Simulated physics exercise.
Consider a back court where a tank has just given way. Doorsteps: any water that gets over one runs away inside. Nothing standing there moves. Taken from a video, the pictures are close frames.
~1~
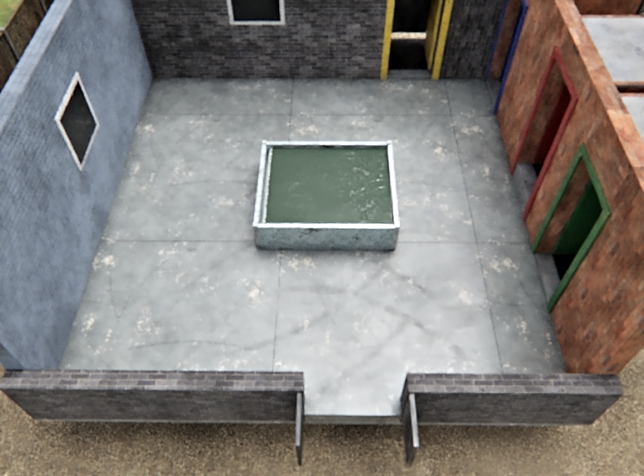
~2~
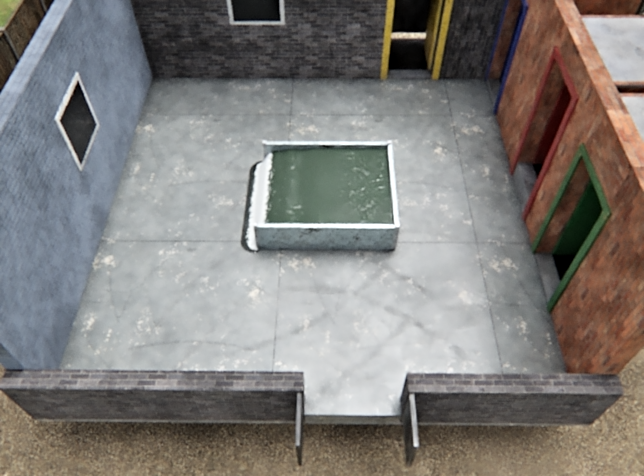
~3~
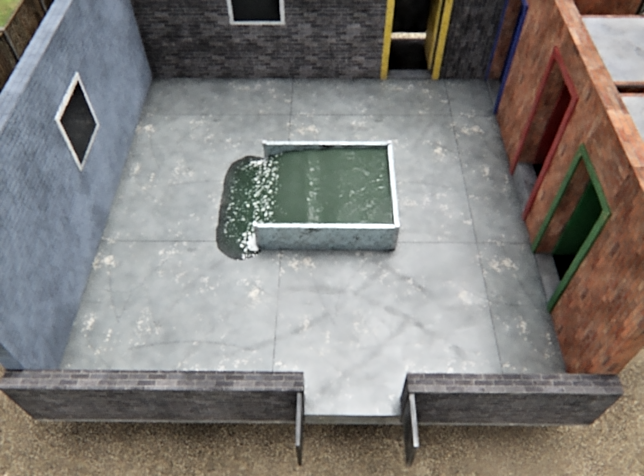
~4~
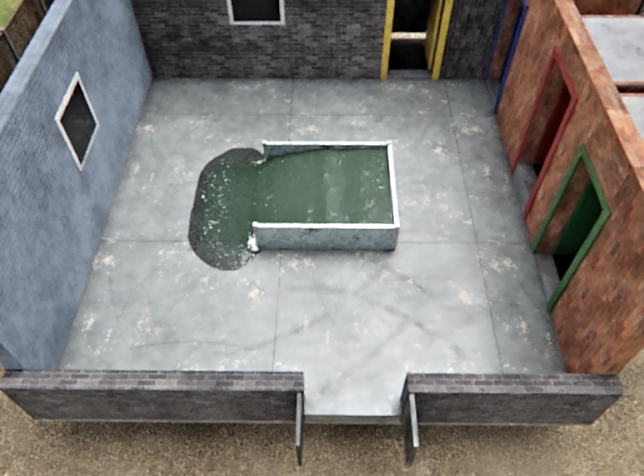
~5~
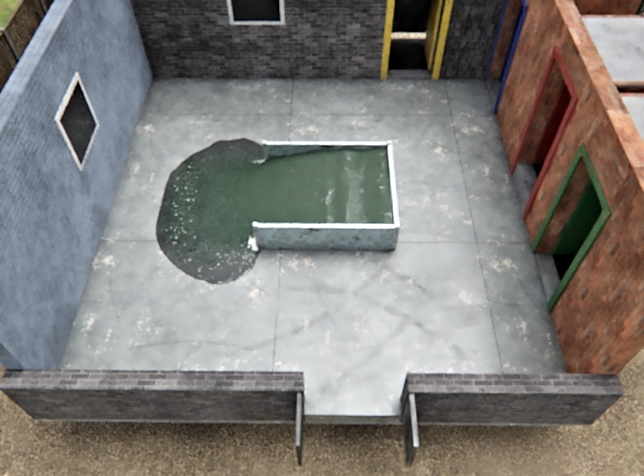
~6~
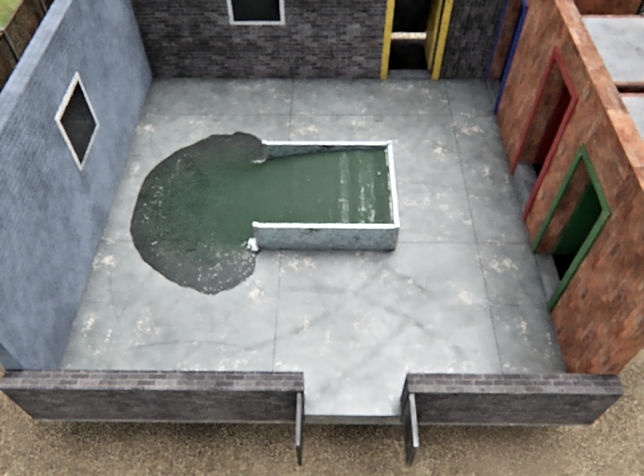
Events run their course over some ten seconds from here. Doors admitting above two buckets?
The yellow door is not overrun past two buckets, the red door is not overrun past two buckets, the blue door is not overrun past two buckets, the green door is not overrun past two buckets.
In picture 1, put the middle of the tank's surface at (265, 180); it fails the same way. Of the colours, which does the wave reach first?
Note: The yellow one.
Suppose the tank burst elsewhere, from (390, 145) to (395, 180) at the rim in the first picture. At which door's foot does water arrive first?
Answer - the red-painted one.
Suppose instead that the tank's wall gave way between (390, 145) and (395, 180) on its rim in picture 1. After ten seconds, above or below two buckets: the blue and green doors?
Result - blue: Above the limit; green: Below the limit.
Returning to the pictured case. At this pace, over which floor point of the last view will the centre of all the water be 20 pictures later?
I'd place it roughly at (191, 205).
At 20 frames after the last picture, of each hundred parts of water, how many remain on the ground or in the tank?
Some 100 per cent.
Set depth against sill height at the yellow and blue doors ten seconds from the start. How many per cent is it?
Approx. 60 % followed by 100 %.
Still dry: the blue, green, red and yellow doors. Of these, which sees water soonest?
The answer here is the one in yellow.
A moment on, water covers 20 % of the floor; the yellow door not reached, the red door not reached, the blue door not reached, the green door not reached.
Next, water covers 25 % of the floor; the yellow door not reached, the red door not reached, the blue door not reached, the green door not reached.
Then, water covers 35 % of the floor; the yellow door not reached, the red door not reached, the blue door not reached, the green door not reached.
Later, water covers 70 % of the floor; the yellow door wet at the sill, nothing in, the red door not reached, the blue door not reached, the green door not reached.
In the end, water covers 95 % of the floor; the yellow door wet at the sill, nothing in, the red door wet at the sill, nothing in, the blue door under two buckets in, the green door wet at the sill, nothing in.
